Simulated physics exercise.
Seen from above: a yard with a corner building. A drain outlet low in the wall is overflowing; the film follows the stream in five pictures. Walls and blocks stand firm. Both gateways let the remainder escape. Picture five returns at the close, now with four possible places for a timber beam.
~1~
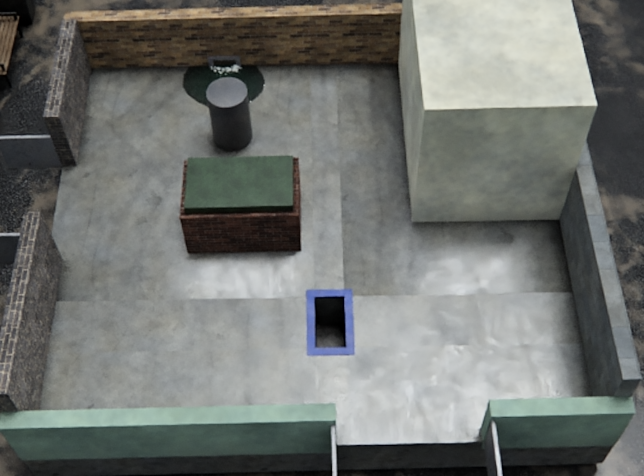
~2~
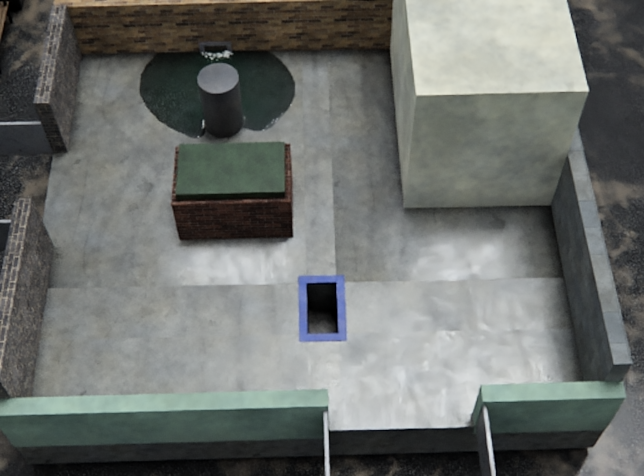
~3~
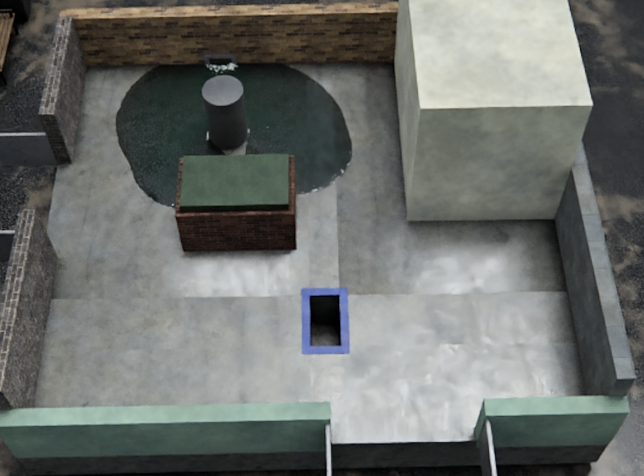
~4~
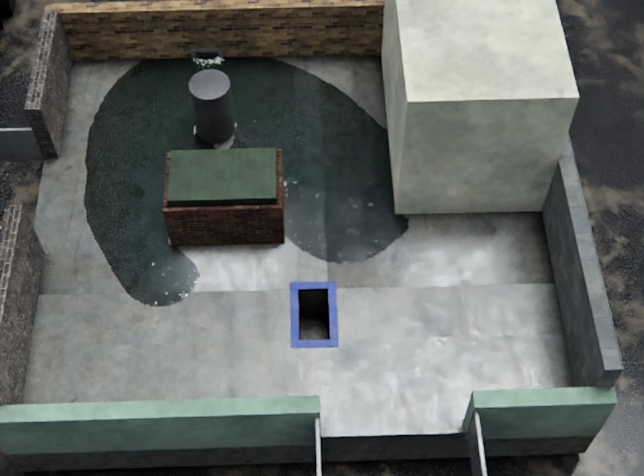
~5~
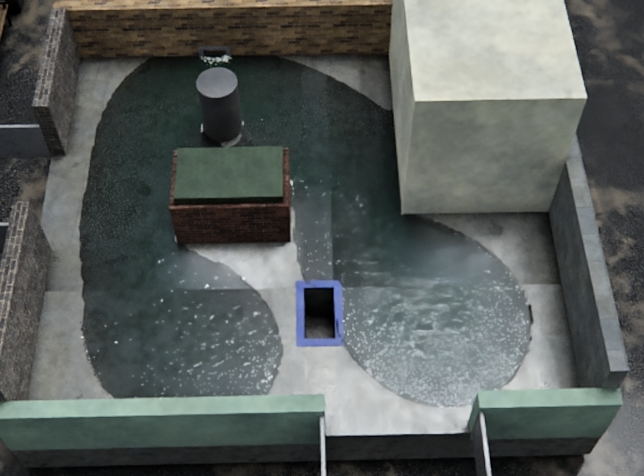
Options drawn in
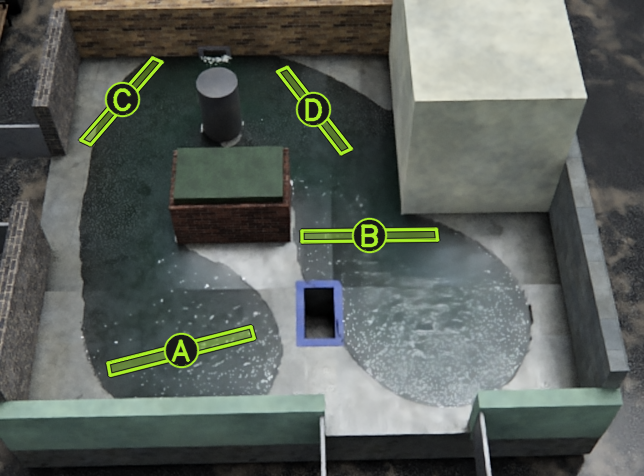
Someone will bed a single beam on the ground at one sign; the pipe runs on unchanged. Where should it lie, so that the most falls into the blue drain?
Spot A.
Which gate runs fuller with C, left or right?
The right gate.
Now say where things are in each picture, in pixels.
Outfall at (225, 62); blue drain at (330, 322); open gate at (408, 427); open gate at (70, 211); water covers 3 % of the ground and shows as far out as (189, 89); blue drain still dry.
Water covers 8 % of the ground and shows as far out as (194, 132); blue drain still dry.
Water covers 19 % of the ground and shows as far out as (333, 171); blue drain still dry.
Water covers 34 % of the ground and shows as far out as (148, 298); blue drain still dry.
Water covers 59 % of the ground and shows as far out as (498, 371); blue drain still dry.
On the marked copy, A from (109, 369) to (252, 332); B from (302, 236) to (436, 234); C from (85, 142) to (157, 60); D from (282, 69) to (346, 151).
Choosing A, about 20 % of the stream runs into the blue drain, about 79 % out by the gates.
Choosing B, about 9 % of the stream runs into the blue drain, about 86 % out by the gates.
Choosing C, about 4 % of the stream runs into the blue drain, about 95 % out by the gates.
Choosing D, about 5 % of the stream runs into the blue drain, about 94 % out by the gates.
